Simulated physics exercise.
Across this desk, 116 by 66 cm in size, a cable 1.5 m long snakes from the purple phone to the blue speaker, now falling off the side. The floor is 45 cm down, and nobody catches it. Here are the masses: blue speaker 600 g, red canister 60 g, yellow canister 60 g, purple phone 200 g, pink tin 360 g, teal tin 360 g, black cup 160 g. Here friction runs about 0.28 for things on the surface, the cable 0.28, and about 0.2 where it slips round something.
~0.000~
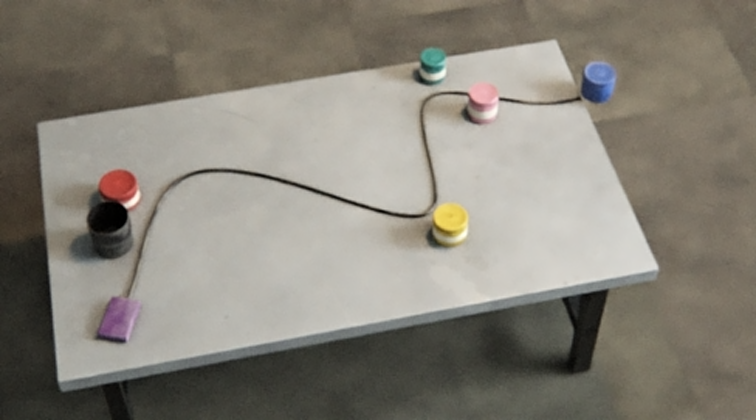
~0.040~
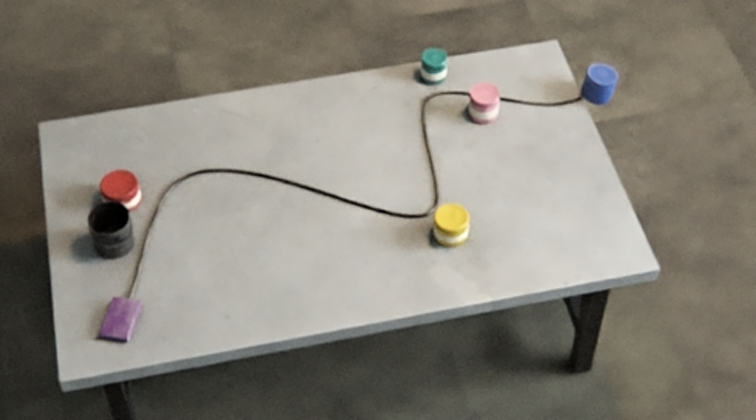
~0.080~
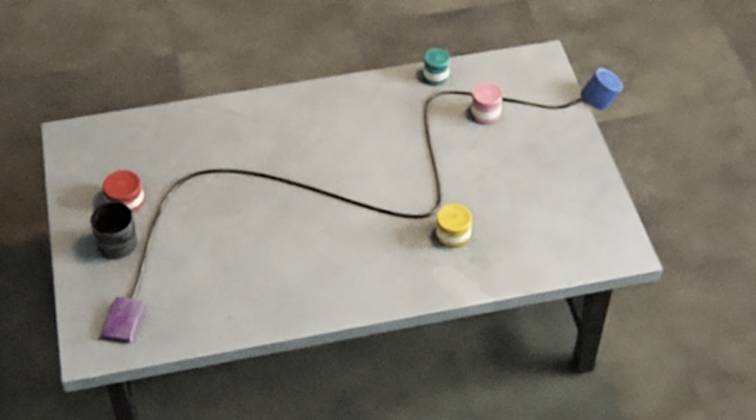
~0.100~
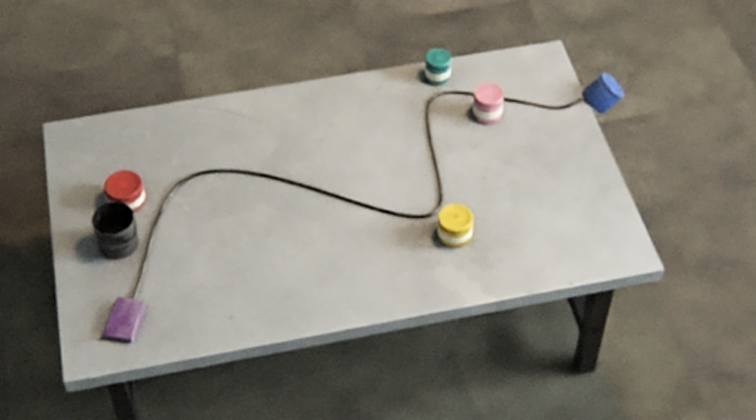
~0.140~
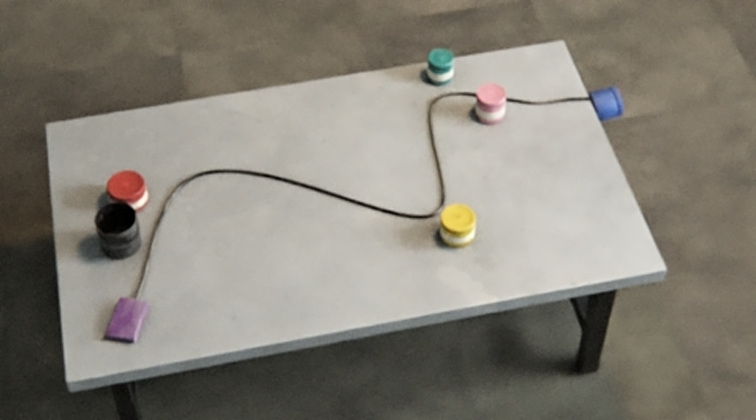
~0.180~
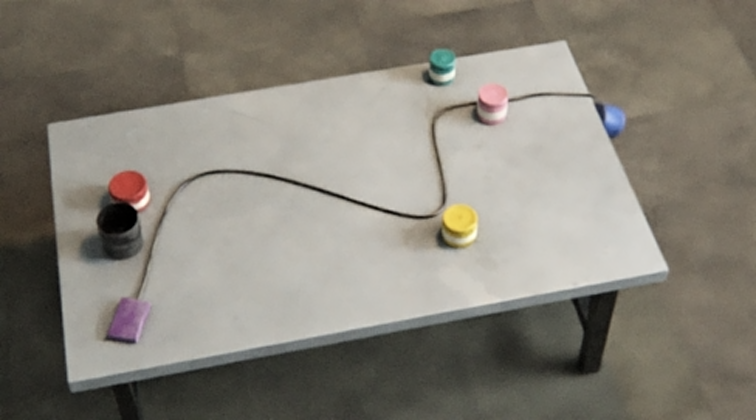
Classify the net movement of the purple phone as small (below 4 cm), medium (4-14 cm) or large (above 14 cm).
Medium.
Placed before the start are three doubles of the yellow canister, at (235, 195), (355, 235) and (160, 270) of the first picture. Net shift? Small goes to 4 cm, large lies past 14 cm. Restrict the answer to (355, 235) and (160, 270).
The first would move just a bit, and the second would move a fair bit.
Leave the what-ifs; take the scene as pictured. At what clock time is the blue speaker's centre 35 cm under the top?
Estimate: About 0.32 s.
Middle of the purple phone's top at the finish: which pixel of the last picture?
(165, 299).
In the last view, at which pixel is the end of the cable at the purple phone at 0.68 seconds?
At about (190, 298).
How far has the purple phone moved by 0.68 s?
At that moment the purple phone has gone 8 cm from the start.
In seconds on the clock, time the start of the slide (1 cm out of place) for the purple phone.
The purple phone gets there close to 0.38 s.
After 0.4 s, the cable's tail end at (169, 302); purple phone 4 cm off its start, blue speaker over the edge.
After 0.7 s, the cable's tail end at (190, 298); purple phone 8 cm off its start, blue speaker over the edge.
After 0.9 s, the cable's tail end at (190, 298); purple phone 8 cm off its start at (165, 299), blue speaker over the edge.
After 1.2 s, the cable's tail end at (190, 298); purple phone 8 cm off its start, blue speaker over the edge.
After 2.4 s, the cable's tail end at (190, 298); purple phone 8 cm off its start at (165, 299), blue speaker over the edge.
